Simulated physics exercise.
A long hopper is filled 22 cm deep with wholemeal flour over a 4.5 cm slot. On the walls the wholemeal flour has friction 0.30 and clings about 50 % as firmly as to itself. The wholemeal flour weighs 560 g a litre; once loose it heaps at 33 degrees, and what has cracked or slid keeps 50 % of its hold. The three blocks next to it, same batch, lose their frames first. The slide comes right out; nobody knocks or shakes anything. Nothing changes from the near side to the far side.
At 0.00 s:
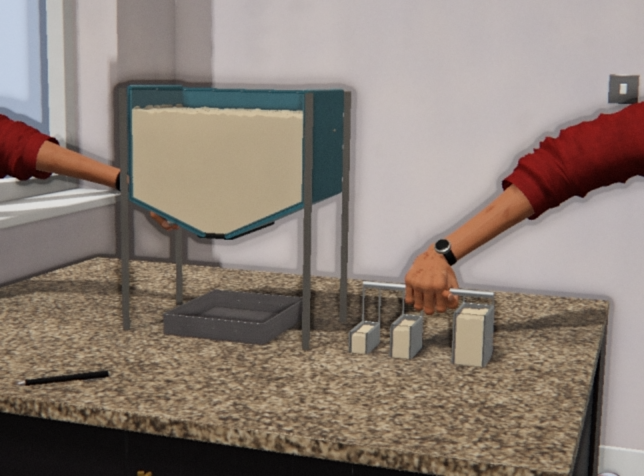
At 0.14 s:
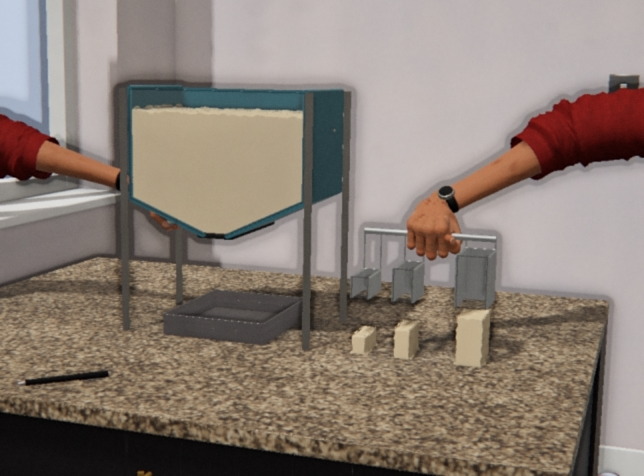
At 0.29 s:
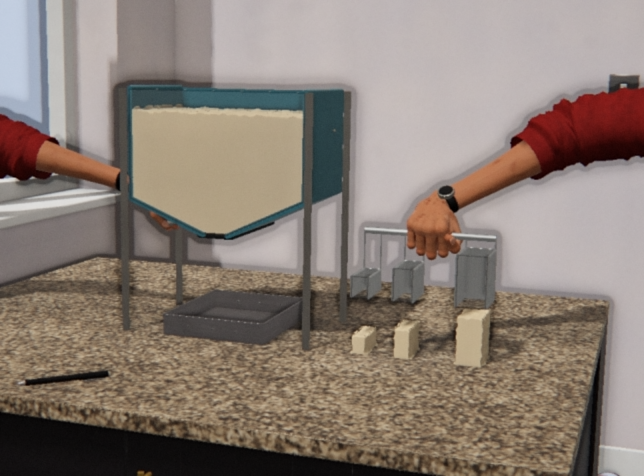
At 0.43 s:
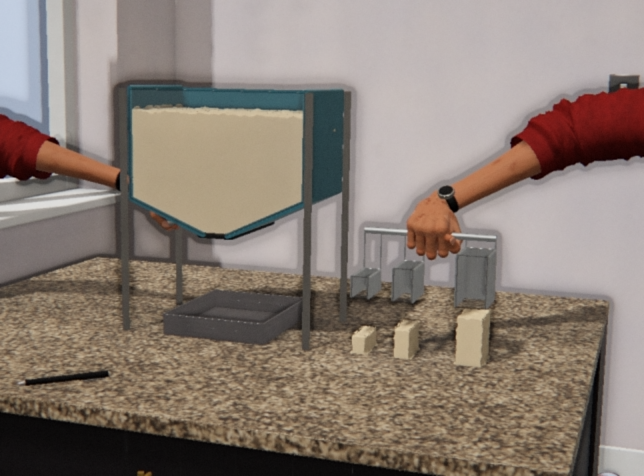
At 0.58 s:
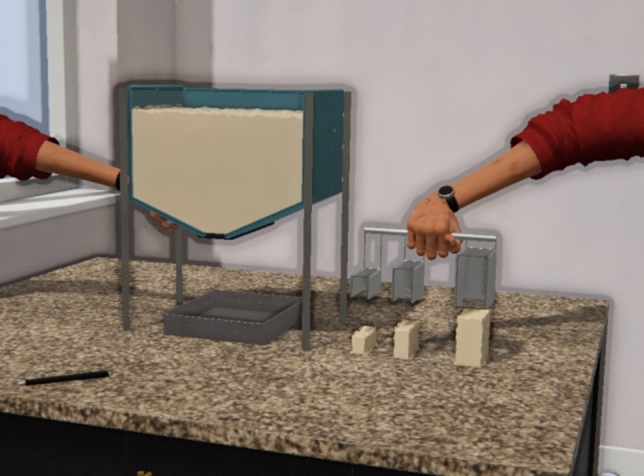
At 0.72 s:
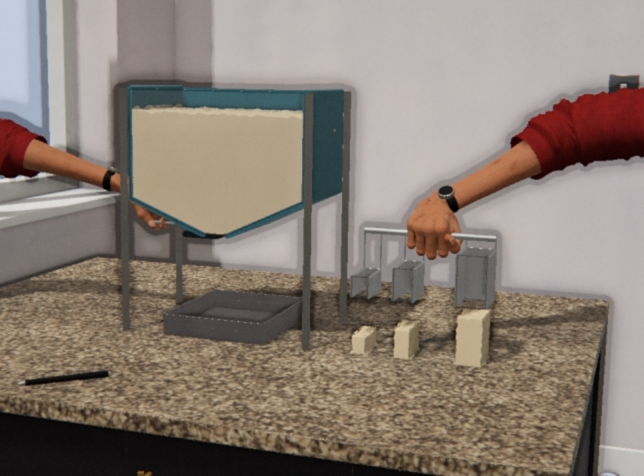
A hand lifts moulds off three pale blocks, then another pulls the hopper's slide slightly left.
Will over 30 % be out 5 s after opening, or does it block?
Left alone, it arches.
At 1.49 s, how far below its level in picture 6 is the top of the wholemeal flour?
Some 0.0 cm.
After 1.07 s, 0 % has run out.
After 1.49 s, 0 % has run out.
After 1.90 s, 0 % has run out.
After 2.32 s, 0 % has run out.
After 5.62 s, at the end, 0 % has run out.
